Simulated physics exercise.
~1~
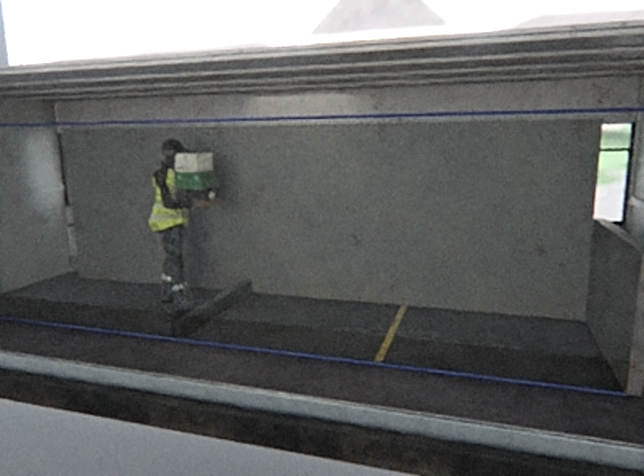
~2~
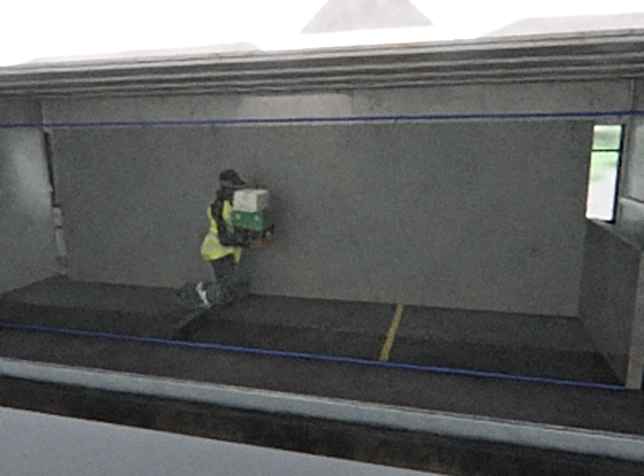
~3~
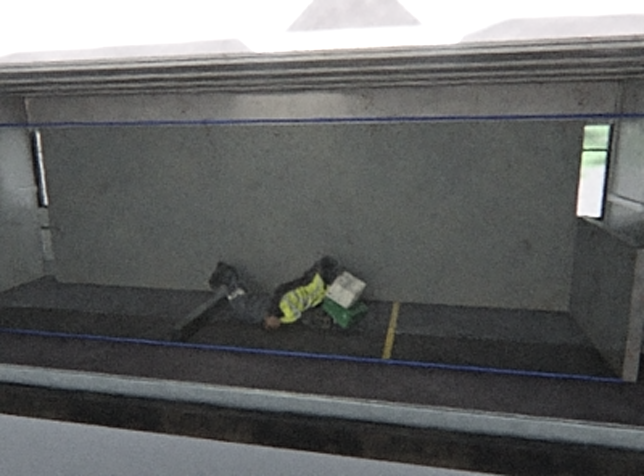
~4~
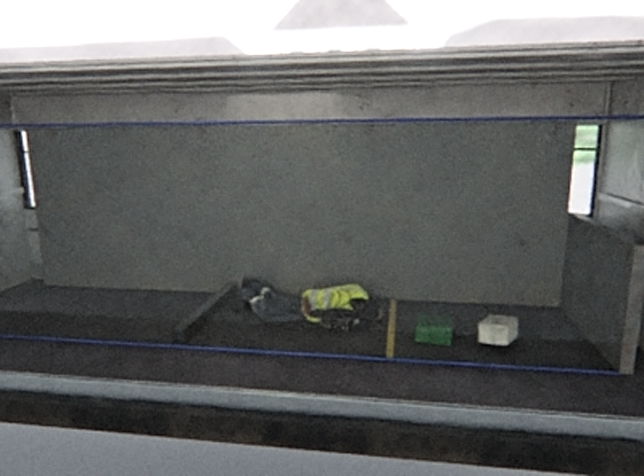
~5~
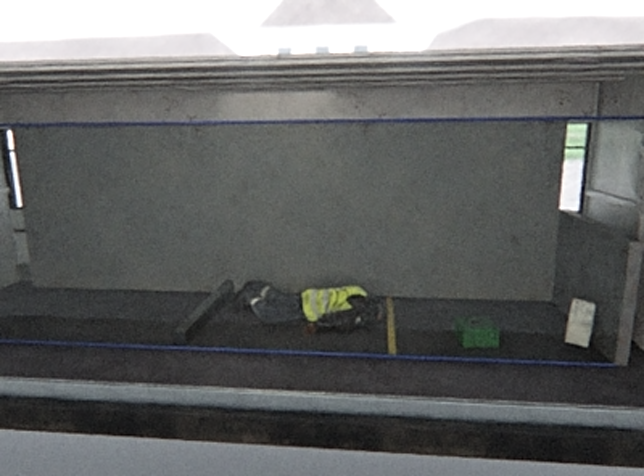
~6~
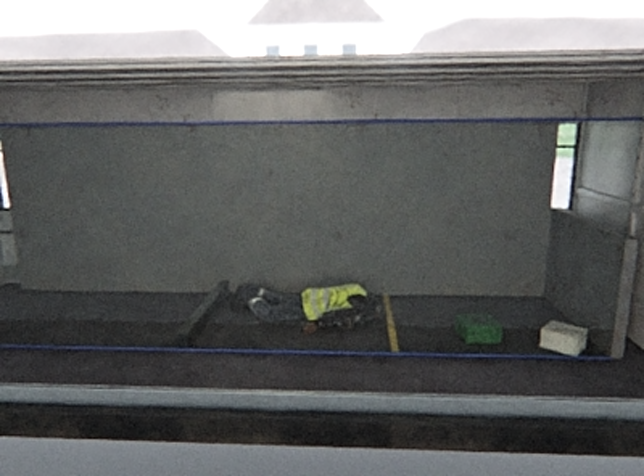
A worker in a yellow vest carrying stacked boxes pitched forward to the right over a low rail and ended up lying short of the yellow line, while the green toolbox and white carton tumbled past it and came to rest near the right end.
